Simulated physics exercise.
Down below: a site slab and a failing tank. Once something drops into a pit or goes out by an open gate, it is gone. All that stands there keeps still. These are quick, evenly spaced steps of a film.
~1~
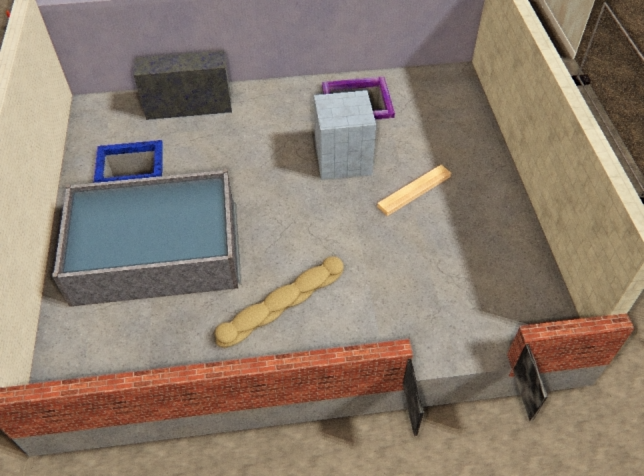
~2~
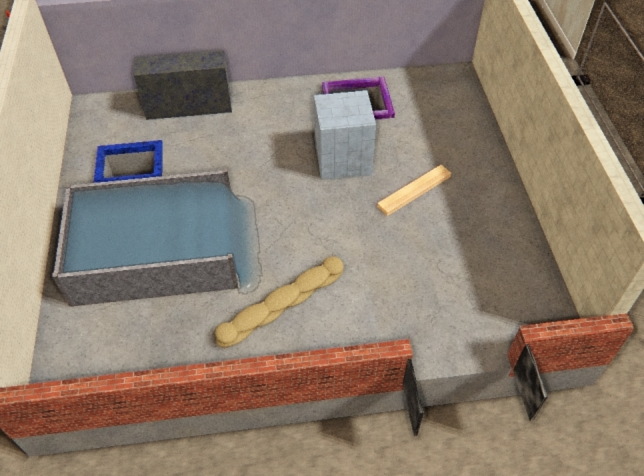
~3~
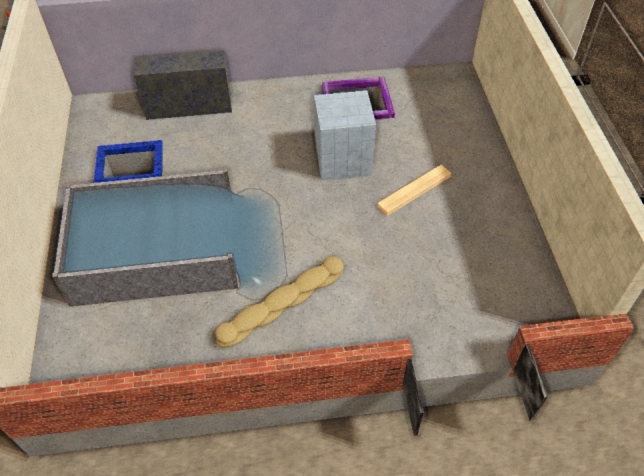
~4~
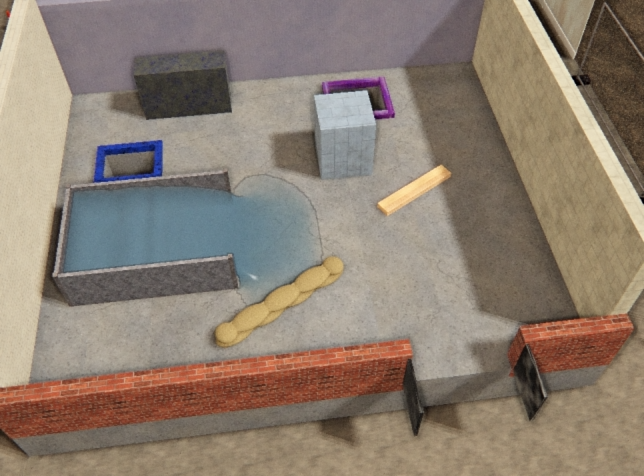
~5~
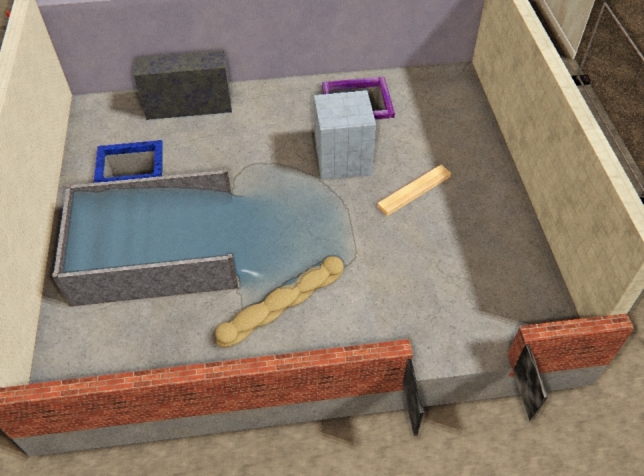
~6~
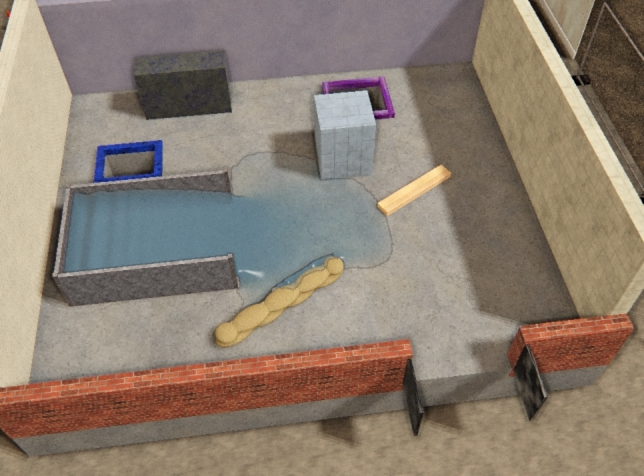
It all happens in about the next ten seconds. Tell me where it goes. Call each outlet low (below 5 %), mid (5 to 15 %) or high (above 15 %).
Outlets - gate: Mid; purple pit: Low; blue pit: Low.
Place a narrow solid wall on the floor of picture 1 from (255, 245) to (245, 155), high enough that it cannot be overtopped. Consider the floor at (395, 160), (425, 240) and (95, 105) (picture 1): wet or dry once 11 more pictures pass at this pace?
Okay, the first comes out soaked, the next soaked, and the last left untouched.
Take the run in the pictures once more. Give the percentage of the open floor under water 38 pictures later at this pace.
Share estimate: About 80 per cent.
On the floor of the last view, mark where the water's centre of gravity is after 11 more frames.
I'd put it at around (299, 227).
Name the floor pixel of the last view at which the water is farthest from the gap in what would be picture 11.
The front should reach about (537, 219).
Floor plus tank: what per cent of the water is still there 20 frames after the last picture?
Roughly 100 %.
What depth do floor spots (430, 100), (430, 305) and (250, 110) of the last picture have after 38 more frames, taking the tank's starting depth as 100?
Respectively 14, 8 and 14 per cent.
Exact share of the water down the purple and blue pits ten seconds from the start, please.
Near 2 in a hundred, followed by near 0 in a hundred.
A moment on, water covers 25 % of the floor; the gate 0 %, the purple pit 0 %, the blue pit 0 %.
Next, water covers 45 % of the floor; the gate 0 %, the purple pit 0 %, the blue pit 0 %.
Then, water covers 60 % of the floor; the gate 0 %, the purple pit 0 %, the blue pit 0 %.
Later, water covers 80 % of the floor; the gate 2 %, the purple pit 2 %, the blue pit 0 %.
In the end, water covers 95 % of the floor; the gate 7 %, the purple pit 2 %, the blue pit 0 %.
